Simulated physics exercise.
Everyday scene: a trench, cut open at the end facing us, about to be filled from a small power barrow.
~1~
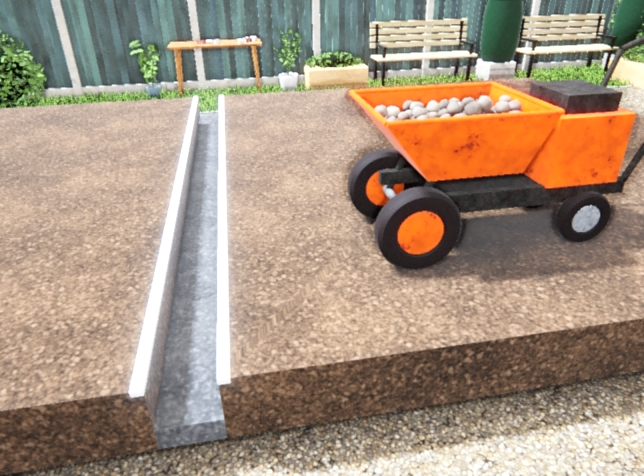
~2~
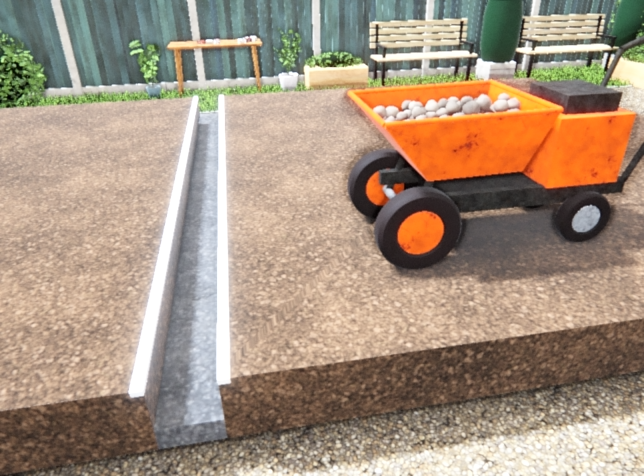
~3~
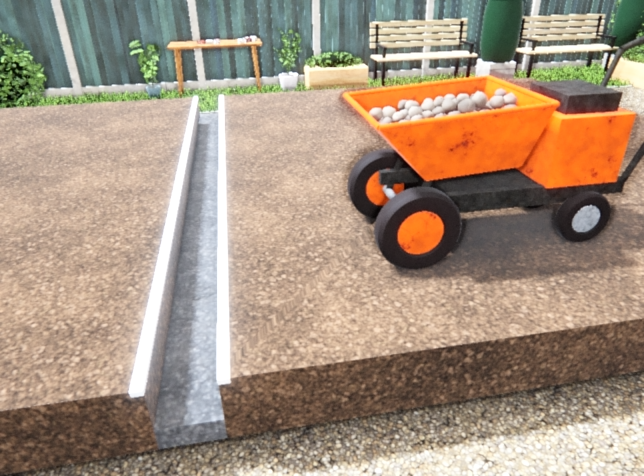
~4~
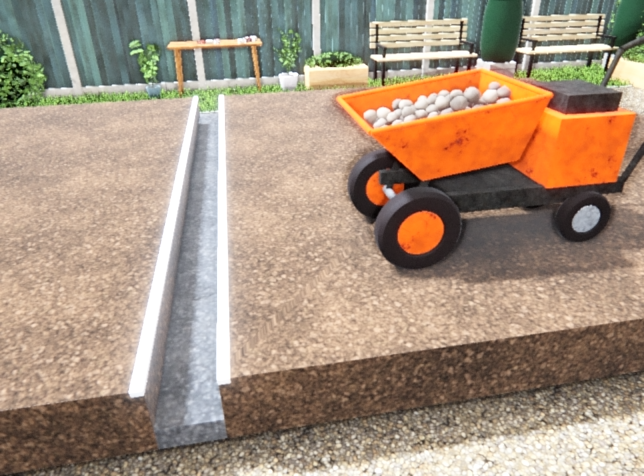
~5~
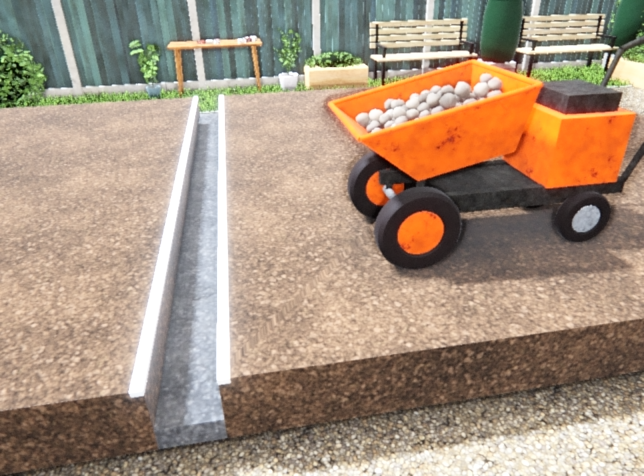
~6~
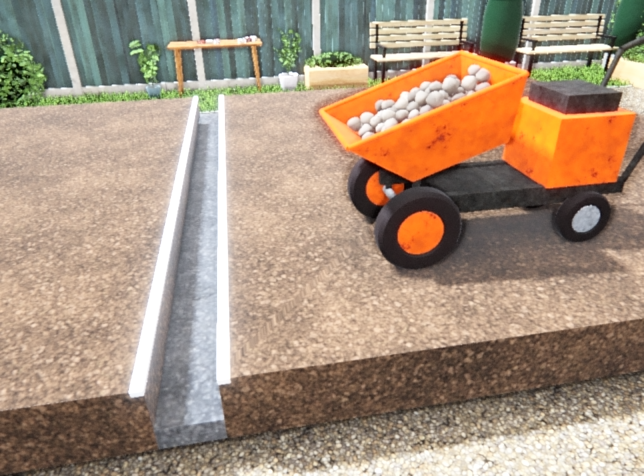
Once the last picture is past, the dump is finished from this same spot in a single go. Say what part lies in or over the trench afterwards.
I expect a minority of the load to land in the trench.
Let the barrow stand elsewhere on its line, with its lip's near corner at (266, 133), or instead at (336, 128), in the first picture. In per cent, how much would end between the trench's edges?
About 60 %, then 60 %.
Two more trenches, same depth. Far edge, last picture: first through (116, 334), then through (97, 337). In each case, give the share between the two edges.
The first case gives close to 20 per cent and the second close to 20 per cent.
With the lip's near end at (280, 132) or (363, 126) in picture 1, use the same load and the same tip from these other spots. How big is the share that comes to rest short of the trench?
About 0 and 40 per cent.
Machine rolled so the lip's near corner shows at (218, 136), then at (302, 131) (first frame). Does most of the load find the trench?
For the first case I'd say a smaller fraction, and for the second case upwards of half.
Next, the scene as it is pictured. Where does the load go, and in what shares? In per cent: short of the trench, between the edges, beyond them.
Approximate split: Short 50 percent, between 20 percent, beyond 0 percent.
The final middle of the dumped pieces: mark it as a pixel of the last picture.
Somewhere around (245, 248) in the final view.
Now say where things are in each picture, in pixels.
The first frame shows lip of the skip near (387, 125), level; top of the load near (472, 114), river pebbles; first edge of the trench near (223, 321); far edge near (148, 330), the trench under half as wide as the skip, and about as deep as wide.
The second frame shows lip of the skip near (385, 125), level; top of the load near (470, 113).
The third frame shows lip of the skip near (379, 128), tipped barely; top of the load near (467, 110).
The fourth frame shows lip of the skip near (371, 133), tipped a little; top of the load near (460, 107).
The fifth frame shows lip of the skip near (360, 139), tipped a little; top of the load near (470, 99).
The sixth frame shows lip of the skip near (349, 148), tipped clearly; top of the load near (462, 98); first edge of the trench near (223, 321); far edge near (148, 330).
Shortly afterwards, skip tipped steeply; the whole lot in the skip.
Next, skip tipped right over; near two thirds in the skip; near a quarter short of the trench; only a few in or heaped over the trench; only a few falling.
Some moments later, skip tipped right over; near a quarter in the skip; near half short of the trench; near a quarter in or heaped over the trench.
In the end, skip tipped right over; near a quarter in the skip; near half short of the trench; near a quarter in or heaped over the trench; none at all beyond it.
